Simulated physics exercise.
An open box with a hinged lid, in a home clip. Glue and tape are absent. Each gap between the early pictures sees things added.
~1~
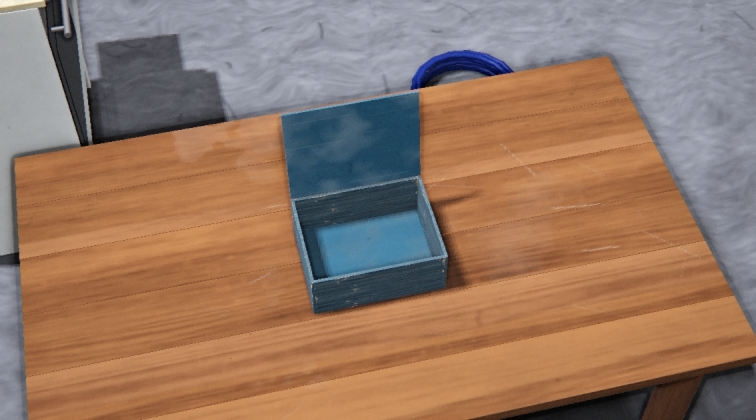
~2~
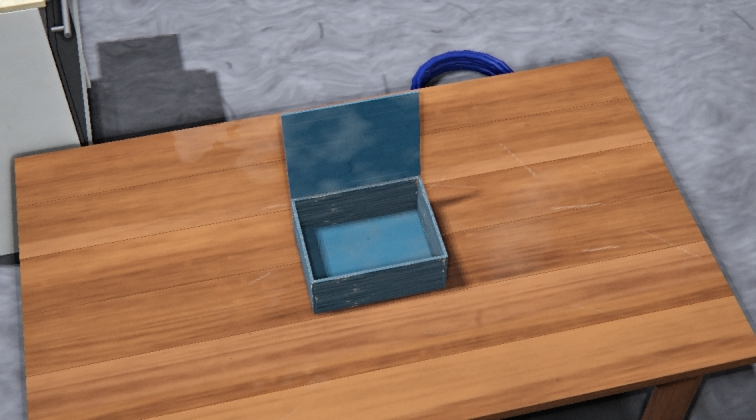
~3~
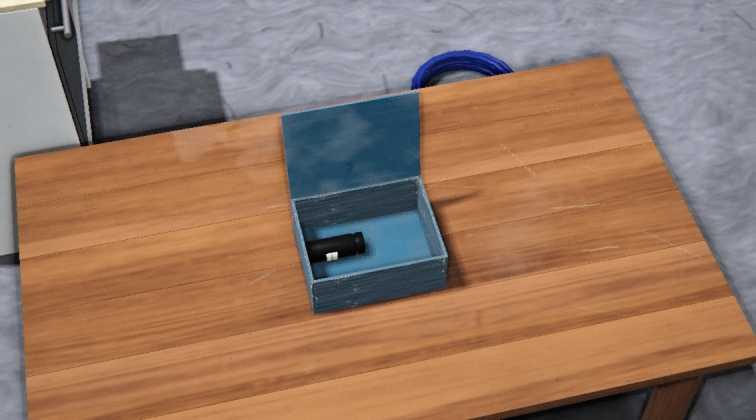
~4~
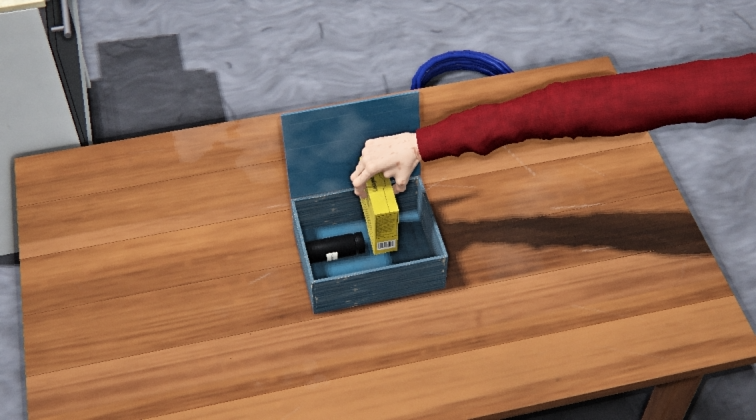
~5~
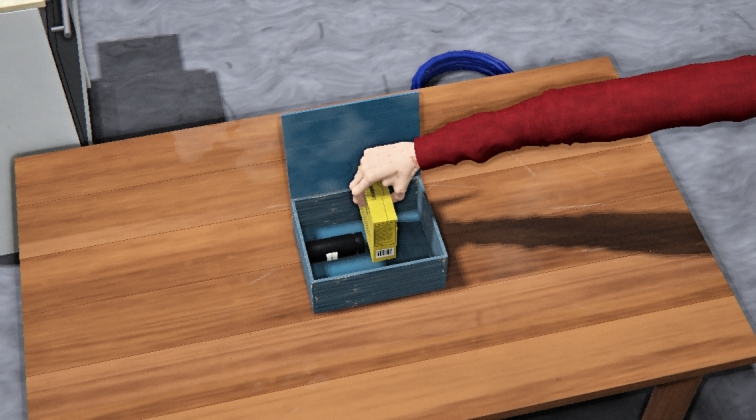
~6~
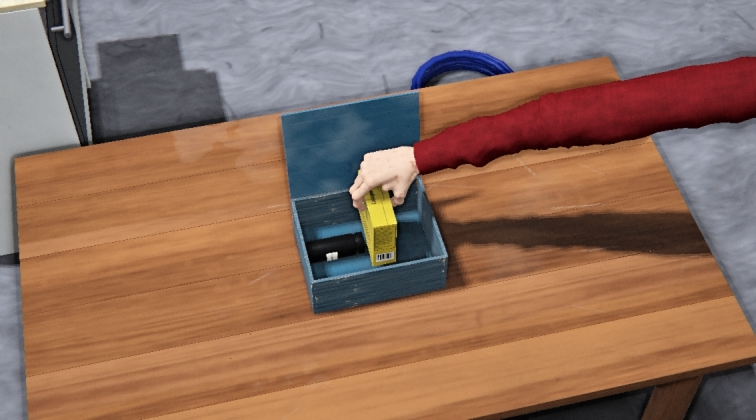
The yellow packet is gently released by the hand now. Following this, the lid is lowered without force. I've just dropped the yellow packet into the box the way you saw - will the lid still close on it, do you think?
Raised.
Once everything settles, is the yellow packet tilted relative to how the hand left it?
As it turns out, the yellow packet keeps its original angle.
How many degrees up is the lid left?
The answer is about 45 degrees.
Then, 0.90 s after the last picture, lid starting down; yellow packet slid a little near (377, 231).
Then, 1.50 s after the last picture, lid 66° above the rim; yellow packet slid a little near (377, 231).
Then, 2.50 s after the last picture, lid 48° above the rim; yellow packet slid a little near (378, 234).
At rest, lid 44° above the rim; moved from the start, yellow packet; black shaker in place. Seen from the same camera at the end, yellow packet near (379, 236).
